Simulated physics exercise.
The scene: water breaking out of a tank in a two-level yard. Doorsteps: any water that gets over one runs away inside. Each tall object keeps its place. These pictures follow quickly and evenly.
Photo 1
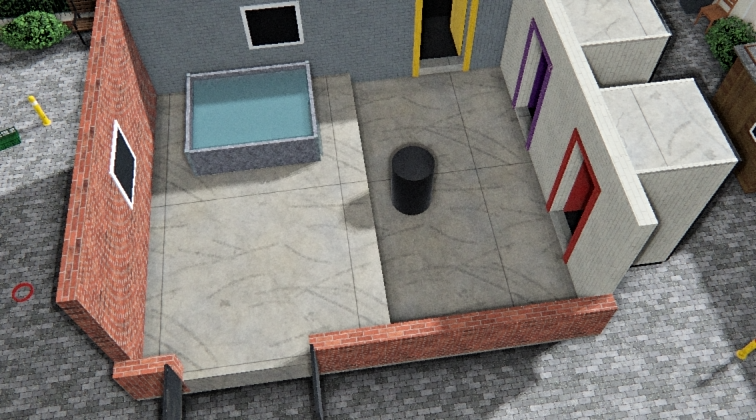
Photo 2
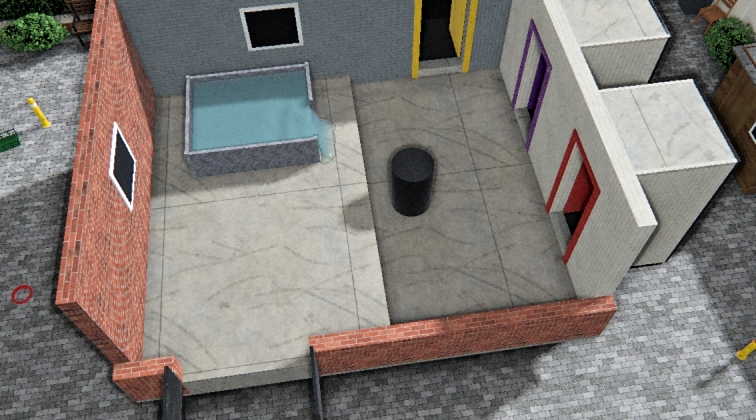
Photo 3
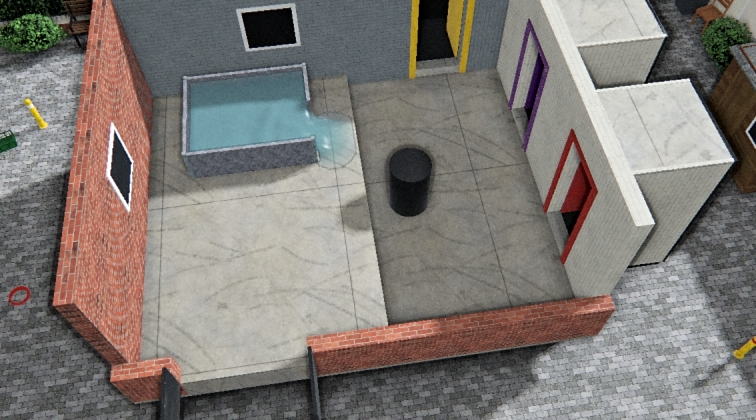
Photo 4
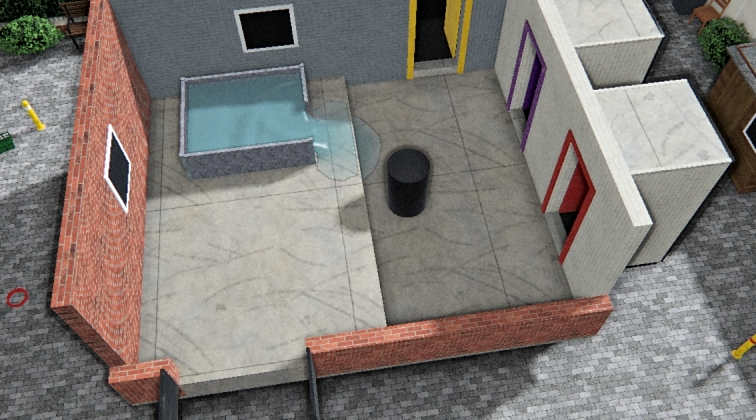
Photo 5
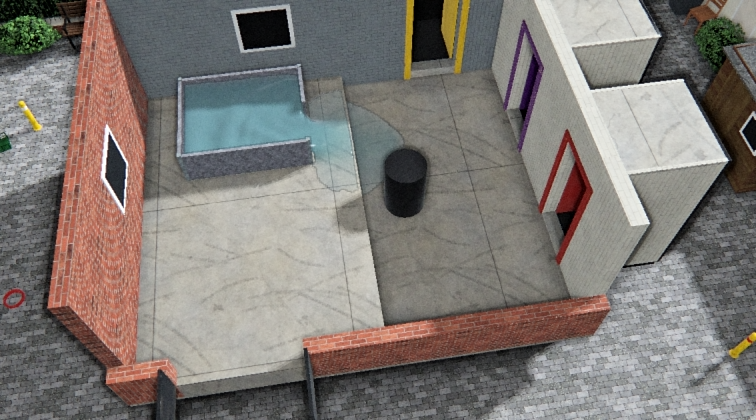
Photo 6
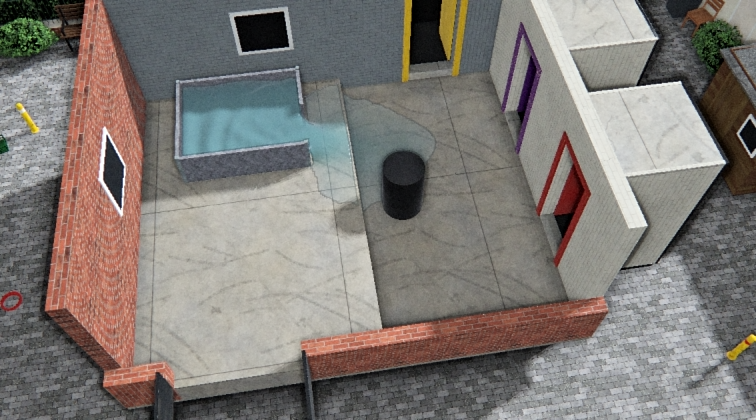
The video shows a walled yard with a raised tank of still water and a black cylinder; water then breaks out through a gap in the tank's right side and spreads rightward across the paving, reaching around the cylinder's far side.
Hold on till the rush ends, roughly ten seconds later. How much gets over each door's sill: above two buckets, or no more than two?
In order: I predict the yellow door will remain at two buckets or below. I predict the red door will overshoot two buckets. I predict the purple door will overshoot two buckets.
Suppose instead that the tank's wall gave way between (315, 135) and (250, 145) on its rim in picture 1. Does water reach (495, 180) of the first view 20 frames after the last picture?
Answer: Bone-dry.
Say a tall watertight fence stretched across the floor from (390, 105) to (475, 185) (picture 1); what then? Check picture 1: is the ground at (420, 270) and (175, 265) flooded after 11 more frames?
First point soaked, second point spared.
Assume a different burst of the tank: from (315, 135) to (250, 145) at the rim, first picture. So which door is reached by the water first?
Lab note - earliest arrival at the red door.
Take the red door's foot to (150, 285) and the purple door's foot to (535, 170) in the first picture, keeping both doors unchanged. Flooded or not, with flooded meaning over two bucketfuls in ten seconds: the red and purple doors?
Result: Red stays beneath the limit, and purple goes beyond the limit.
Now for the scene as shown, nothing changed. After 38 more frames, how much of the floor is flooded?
Near 50 in a hundred.
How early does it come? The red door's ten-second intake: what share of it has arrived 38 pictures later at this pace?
It should be near 40 percent of the ten-second total.
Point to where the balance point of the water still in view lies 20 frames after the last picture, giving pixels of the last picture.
Near pixel (345, 146).
A moment on, water covers 30 % of the floor; the yellow door not reached, the red door not reached, the purple door wet at the sill, nothing in.
Next, water covers 35 % of the floor; the yellow door wet at the sill, nothing in, the red door wet at the sill, nothing in, the purple door over two buckets in.
Then, water covers 45 % of the floor; the yellow door wet at the sill, nothing in, the red door under two buckets in, the purple door far over two buckets in.
Later, water covers 50 % of the floor; the yellow door wet at the sill, nothing in, the red door under two buckets in, the purple door far over two buckets in.
In the end, water covers 50 % of the floor; the yellow door wet at the sill, nothing in, the red door over two buckets in, the purple door far over two buckets in.
